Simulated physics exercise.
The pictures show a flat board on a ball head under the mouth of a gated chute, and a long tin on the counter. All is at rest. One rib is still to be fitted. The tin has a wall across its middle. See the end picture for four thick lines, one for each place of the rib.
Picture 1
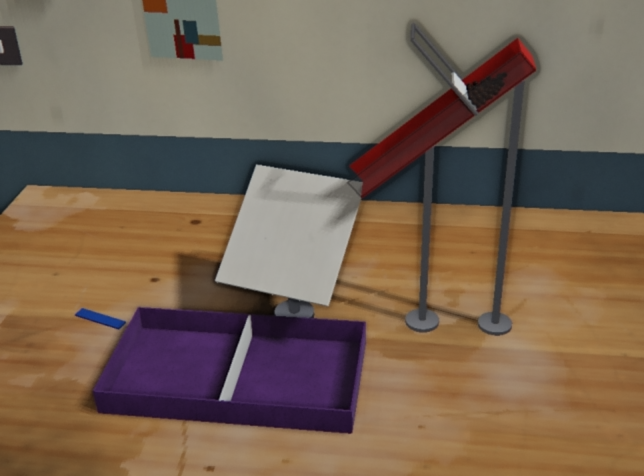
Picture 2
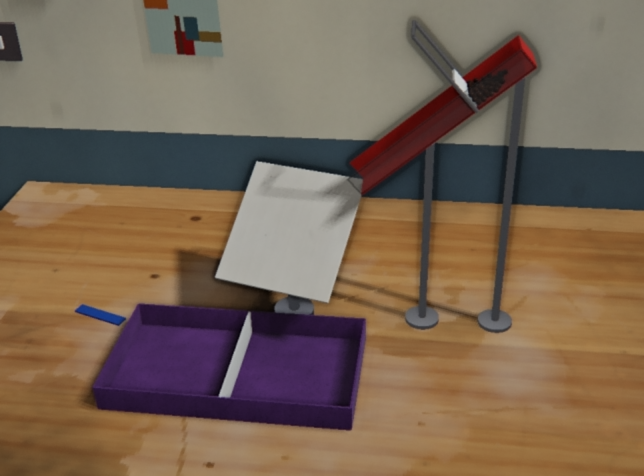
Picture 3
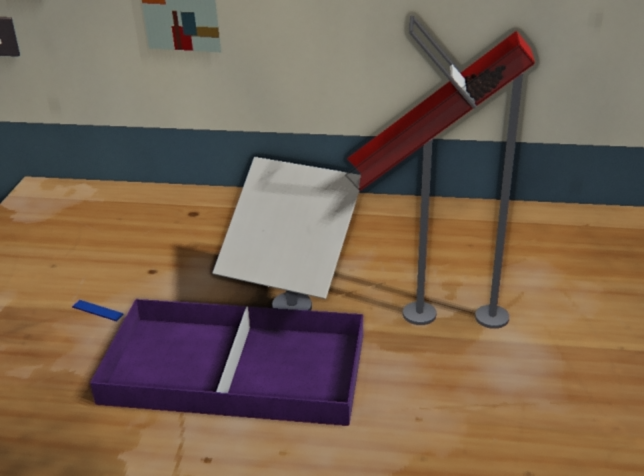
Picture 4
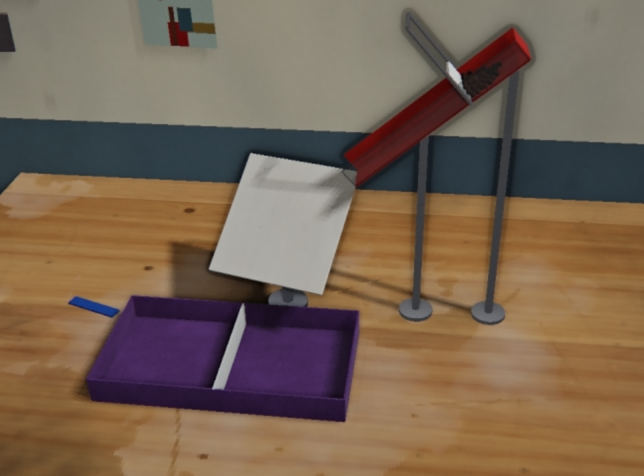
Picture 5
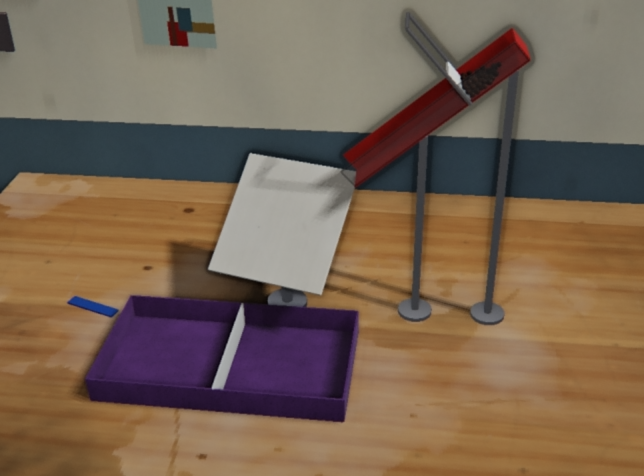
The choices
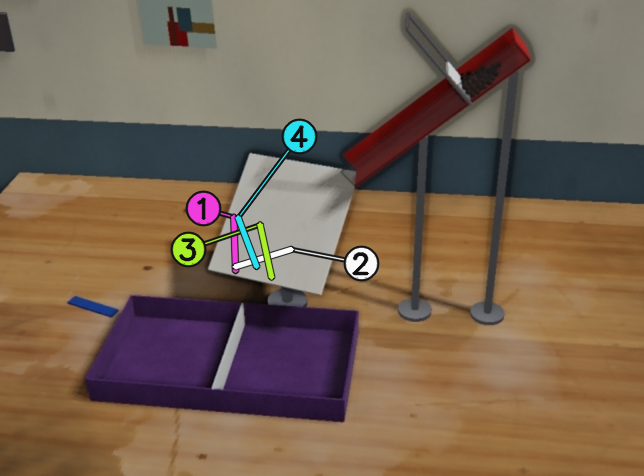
Nothing moved apart from a slight drift of the view; dark little balls stayed behind the shut gate in a sloping red chute, above a tilted white board and an empty, divided purple tin.
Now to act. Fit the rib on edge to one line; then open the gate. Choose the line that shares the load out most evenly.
Use line 1.
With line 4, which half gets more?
More lands on the right.
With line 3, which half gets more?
Right.
On the marked copy, line 1 from (233, 217) to (235, 270); line 2 from (291, 249) to (235, 266); line 3 from (260, 224) to (271, 277); line 4 from (238, 217) to (256, 266).
With 1, of what is caught, roughly half in the left half, roughly half in the right.
With 2, of what is caught, the larger part in the left half, about a tenth in the right.
With 3, of what is caught, about a tenth in the left half, almost all in the right.
With 4, of what is caught, roughly a quarter in the left half, the larger part in the right.
